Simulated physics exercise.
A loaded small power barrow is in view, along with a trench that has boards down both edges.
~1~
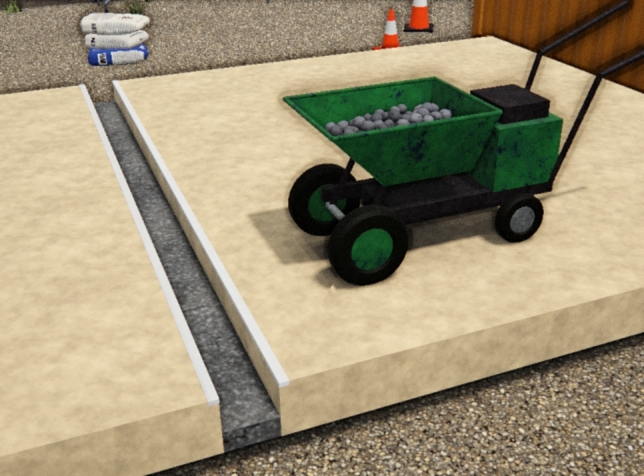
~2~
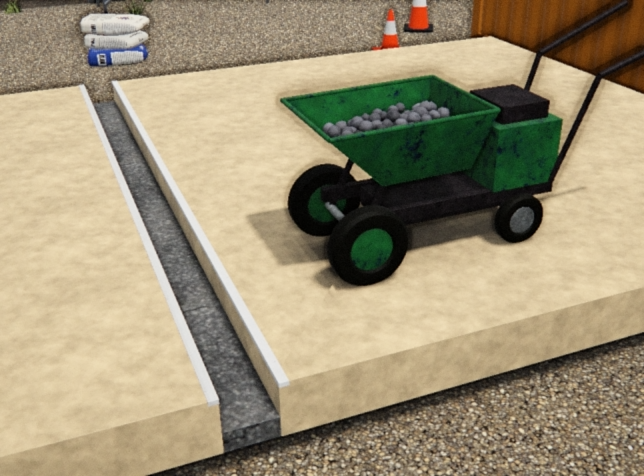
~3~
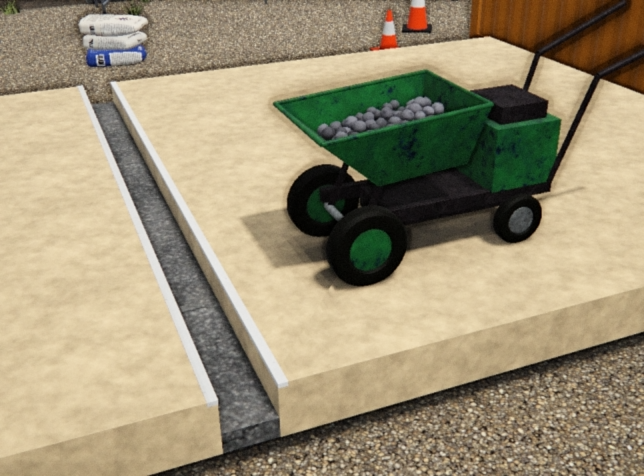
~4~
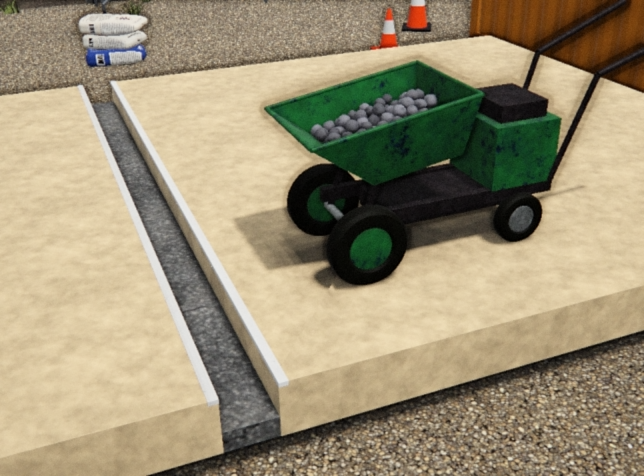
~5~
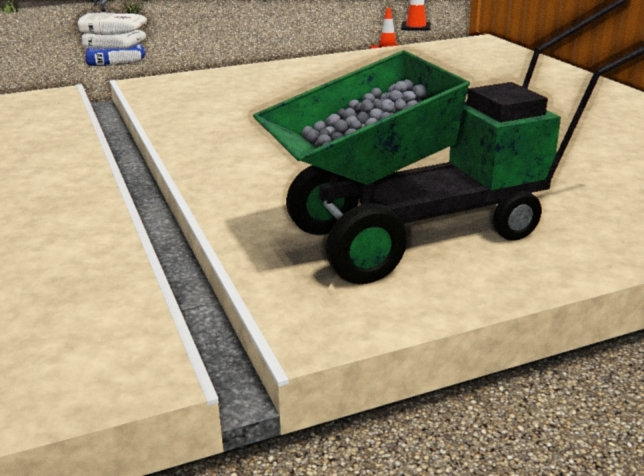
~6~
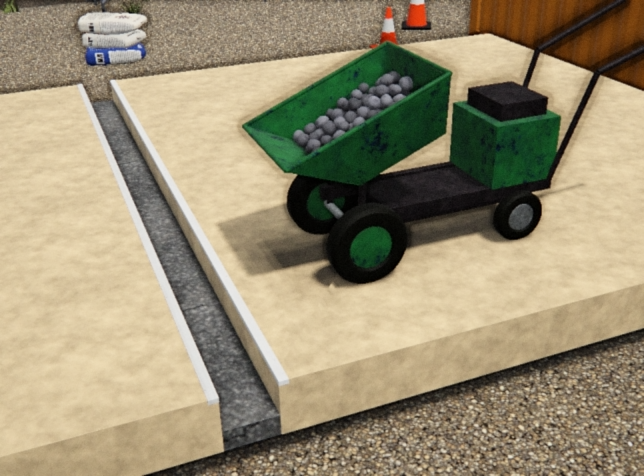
Green power barrow loaded with round grey cobbles standing beside a board-edged trench, its skip gradually tilting forward to the left.
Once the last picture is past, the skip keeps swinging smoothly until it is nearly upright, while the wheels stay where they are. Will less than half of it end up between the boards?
Bigger portion.
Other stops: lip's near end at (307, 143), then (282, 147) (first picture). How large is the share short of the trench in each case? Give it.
I'd put it at around 0 percent the first time and 0 percent the second.
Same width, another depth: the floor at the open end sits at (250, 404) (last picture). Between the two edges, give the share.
The share comes out near 70 percent.
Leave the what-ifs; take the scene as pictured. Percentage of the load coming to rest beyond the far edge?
Around 10 %.
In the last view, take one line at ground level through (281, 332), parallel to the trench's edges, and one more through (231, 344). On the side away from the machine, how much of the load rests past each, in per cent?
Close to 100 per cent, then close to 60 per cent.
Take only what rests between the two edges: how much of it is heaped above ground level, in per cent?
Some 5 per cent.
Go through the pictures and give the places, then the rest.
In the first frame, lip of the skip at (332, 139), level; top of the load at (403, 126), round cobbles; first edge of the trench at (259, 338); far edge at (194, 353), the trench under half as wide as the skip, and about half as deep as wide.
In the second frame, lip of the skip at (330, 141), tipped barely; top of the load at (407, 120).
In the third frame, lip of the skip at (322, 145), tipped barely; top of the load at (401, 117).
In the fourth frame, lip of the skip at (312, 151), tipped a little; top of the load at (401, 115).
In the fifth frame, lip of the skip at (299, 159), tipped clearly; top of the load at (401, 113).
In the sixth frame, lip of the skip at (286, 171), tipped clearly; top of the load at (401, 102); first edge of the trench at (259, 336); far edge at (193, 352).
Soon, skip tipped steeply; all in the skip.
A while on, skip tipped right over; about a quarter in the skip; a stray few short of the trench; about two thirds in or heaped over the trench; a stray few beyond it.
Towards the end, skip tipped right over; a stray few in the skip; a stray few short of the trench; most in or heaped over the trench; a small part beyond it.
Finally, skip tipped right over; a stray few in the skip; a stray few short of the trench; most in or heaped over the trench; a small part beyond it.
